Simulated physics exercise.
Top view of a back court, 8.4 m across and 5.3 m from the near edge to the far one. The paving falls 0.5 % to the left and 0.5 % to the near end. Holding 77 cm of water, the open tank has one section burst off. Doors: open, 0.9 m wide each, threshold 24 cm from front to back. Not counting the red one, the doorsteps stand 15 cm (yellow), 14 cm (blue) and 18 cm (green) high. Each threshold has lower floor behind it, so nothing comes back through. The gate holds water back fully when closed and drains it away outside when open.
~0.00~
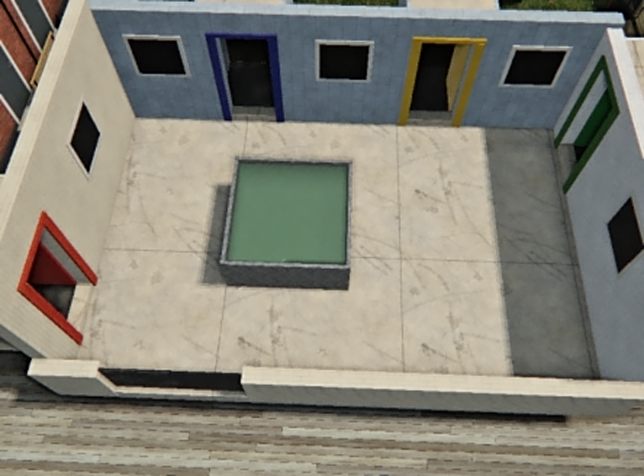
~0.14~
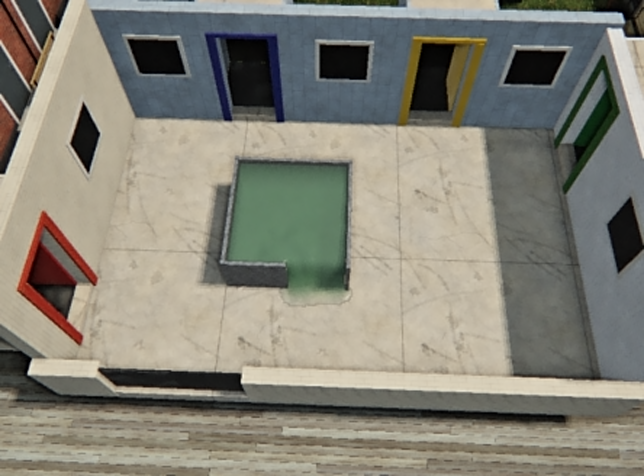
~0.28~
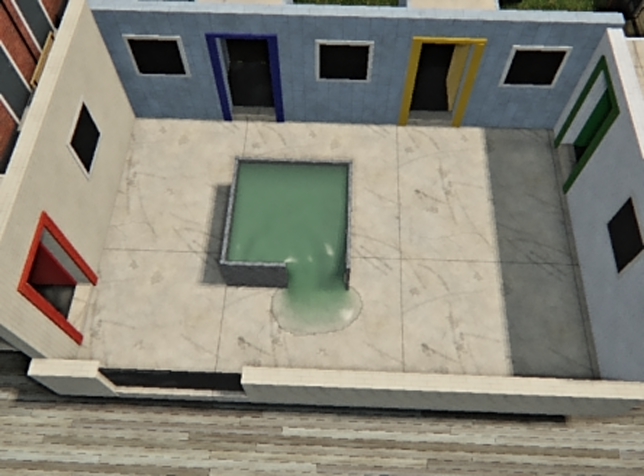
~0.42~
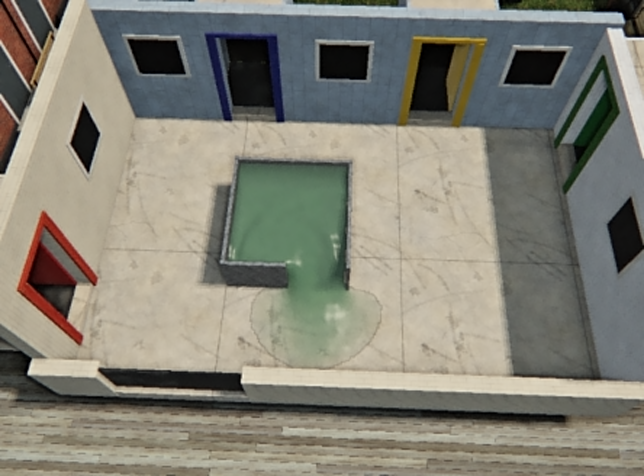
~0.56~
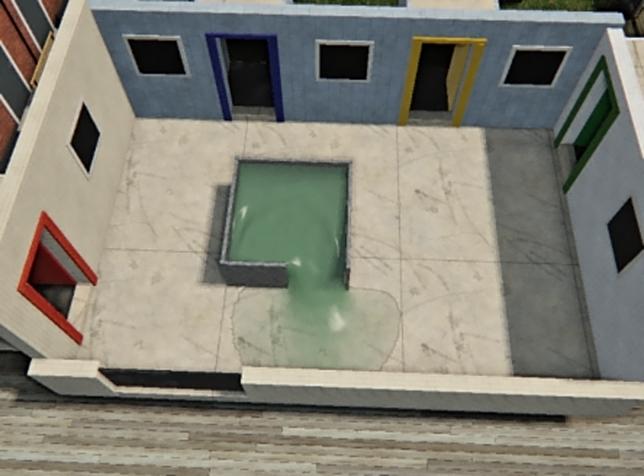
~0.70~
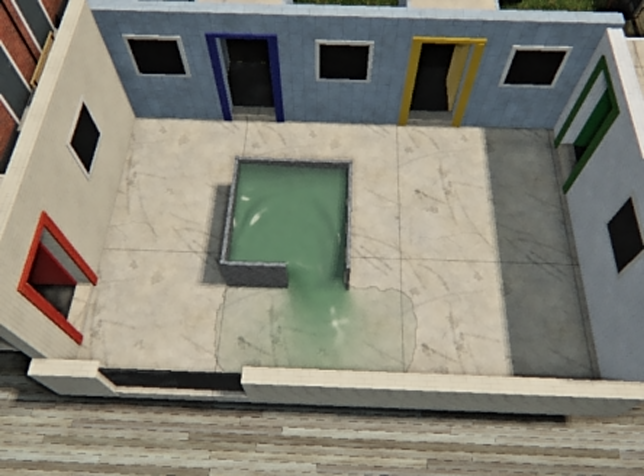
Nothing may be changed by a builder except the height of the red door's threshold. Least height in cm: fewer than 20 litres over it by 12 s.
Approx. 16 cm.
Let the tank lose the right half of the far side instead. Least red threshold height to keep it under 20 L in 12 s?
Then roughly 8.0 cm.
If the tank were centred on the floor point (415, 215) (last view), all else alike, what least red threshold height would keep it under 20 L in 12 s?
Some 11.5 cm.
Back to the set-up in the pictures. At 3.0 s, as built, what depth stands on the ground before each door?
In cm: Yellow 0, blue 0, green 0, red 22.
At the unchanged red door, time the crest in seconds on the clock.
The level tops out around 2.8 s.
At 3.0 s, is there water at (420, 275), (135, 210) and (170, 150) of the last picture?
First bone-dry, second bone-dry, third bone-dry.
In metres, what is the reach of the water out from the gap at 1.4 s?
Close to 3.6 metres, I'd say.
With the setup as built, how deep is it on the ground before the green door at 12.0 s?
Depth: Near 5.5 cm.
After 1.4 s water covers 15 % of the floor, deepest (48 cm) near (321, 384); it has not reached the red door.
After 3.0 s water covers 40 % of the floor, deepest (30 cm) near (586, 395); 22 cm at the red door, 14 litres in over its 13 cm threshold.
After 12.0 s water covers 100 % of the floor, deepest (13 cm) near (127, 195); 7 cm at the red door, 49 litres in over its 13 cm threshold.
At the red door as built, the water arrived by 2.1 s and peaked near 23 cm at 2.8 s.
Run again over the same 12 s with other heights there, 37 litres in over 14 cm, 6 litres over 19 cm. The limit of 20 litres is kept from about 16 cm up.
